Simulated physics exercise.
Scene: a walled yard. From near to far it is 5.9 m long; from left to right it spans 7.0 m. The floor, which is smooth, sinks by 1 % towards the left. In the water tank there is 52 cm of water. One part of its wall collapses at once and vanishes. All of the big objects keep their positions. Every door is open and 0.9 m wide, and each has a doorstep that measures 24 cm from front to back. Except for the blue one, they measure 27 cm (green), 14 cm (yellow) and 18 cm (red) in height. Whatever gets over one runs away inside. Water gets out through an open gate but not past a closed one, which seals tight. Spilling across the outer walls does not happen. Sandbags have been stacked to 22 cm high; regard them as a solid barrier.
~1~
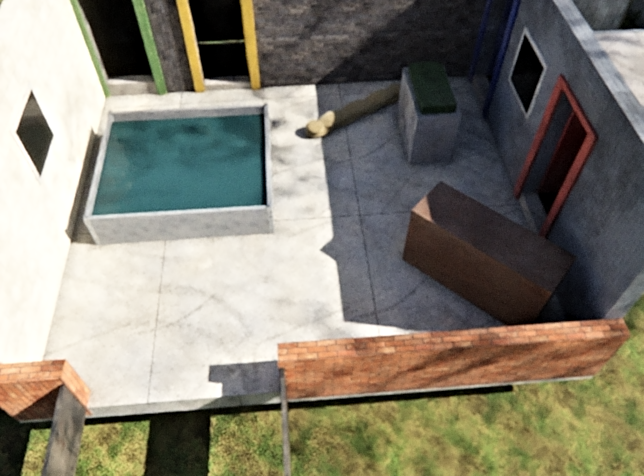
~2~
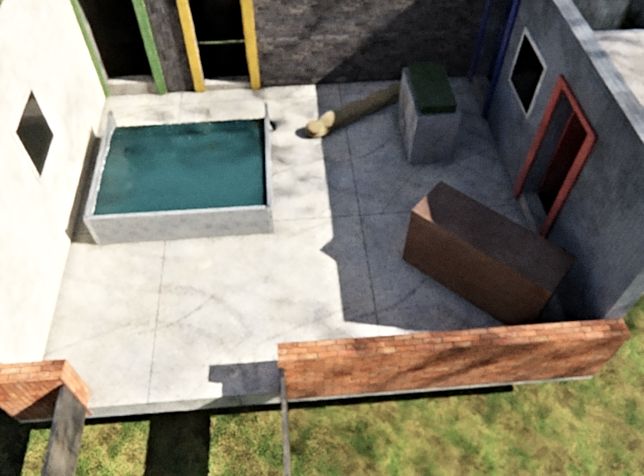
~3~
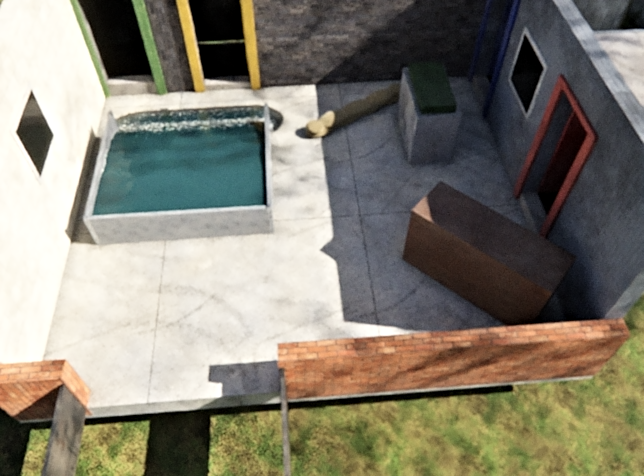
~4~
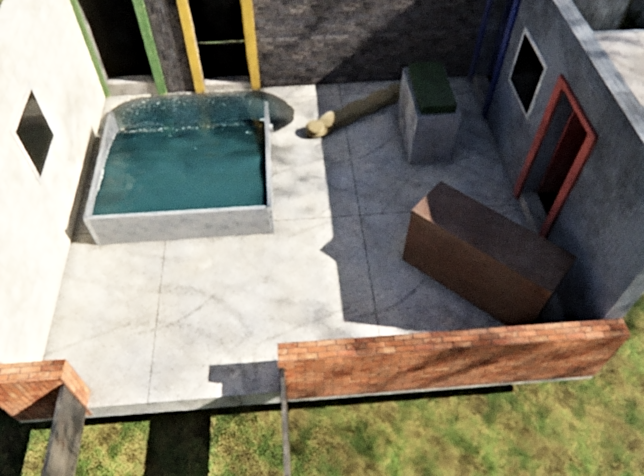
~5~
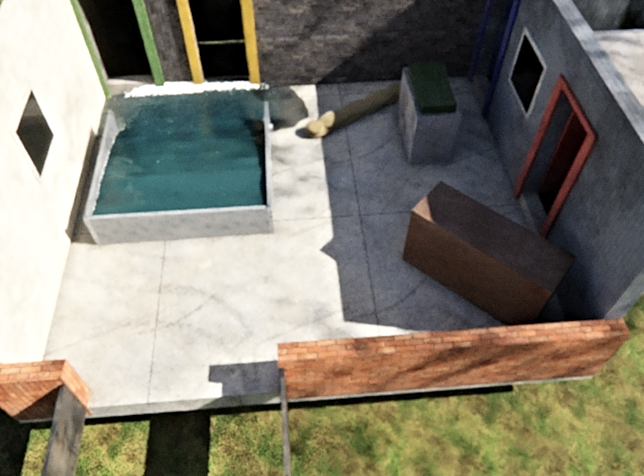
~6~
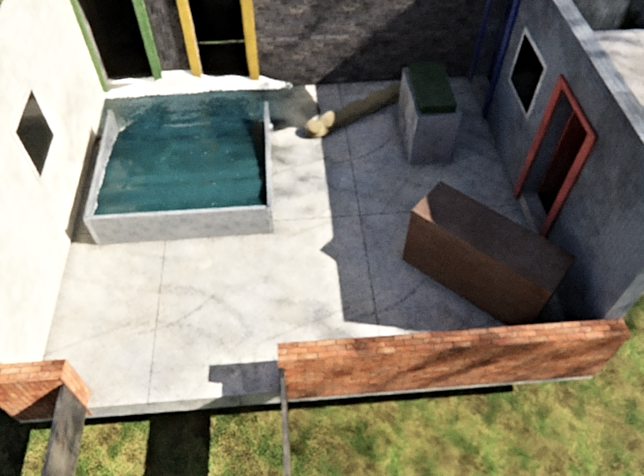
Water in the walled yard's tank lies still at first, then starts pouring out over the far side, where part of the wall vanishes. It churns into pale foam along that edge and spreads across the floor behind the tank, reaching toward the yellow door frame and rightward past the tank's corner.
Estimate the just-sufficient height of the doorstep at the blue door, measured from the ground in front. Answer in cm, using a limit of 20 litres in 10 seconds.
I would say 12 cm.
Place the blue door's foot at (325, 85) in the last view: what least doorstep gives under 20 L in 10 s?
Something near 18 cm.
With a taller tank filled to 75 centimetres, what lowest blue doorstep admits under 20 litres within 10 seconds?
Around 19 cm high.
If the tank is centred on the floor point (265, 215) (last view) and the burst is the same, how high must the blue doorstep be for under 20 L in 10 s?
In this case, 13.5 cm or so.
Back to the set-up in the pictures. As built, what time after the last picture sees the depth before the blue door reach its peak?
I'd say near 2.8 seconds.
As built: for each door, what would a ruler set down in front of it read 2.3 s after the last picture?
At the green door the depth is 32 cm, at blue 10 cm, at yellow 25 cm and at red 0 cm.
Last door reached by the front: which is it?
Door: Red.
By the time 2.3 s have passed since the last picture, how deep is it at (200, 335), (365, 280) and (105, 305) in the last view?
Taking the spots in order: About 0, 0 and 1 centimetres.
Then, 0.7 s after the last picture water covers 15 % of the floor, deepest (42 cm) near (105, 101); it has not reached the blue door.
Then, 2.3 s after the last picture water covers 30 % of the floor, deepest (33 cm) near (104, 107); 10 cm at the blue door, 0 litres in over its 18 cm doorstep.
Then, 9.3 s after the last picture water covers 90 % of the floor, deepest (14 cm) near (104, 107); 3 cm at the blue door, 1 litre in over its 18 cm doorstep.
At the blue door as built, the water peaked near 17 cm, 2.9 s after the last picture.
Run again over the same 10 s with other heights there, 33 litres in over 10.5 cm, 8 litres over 14.5 cm. The limit of 20 litres is kept from about 12 cm up.
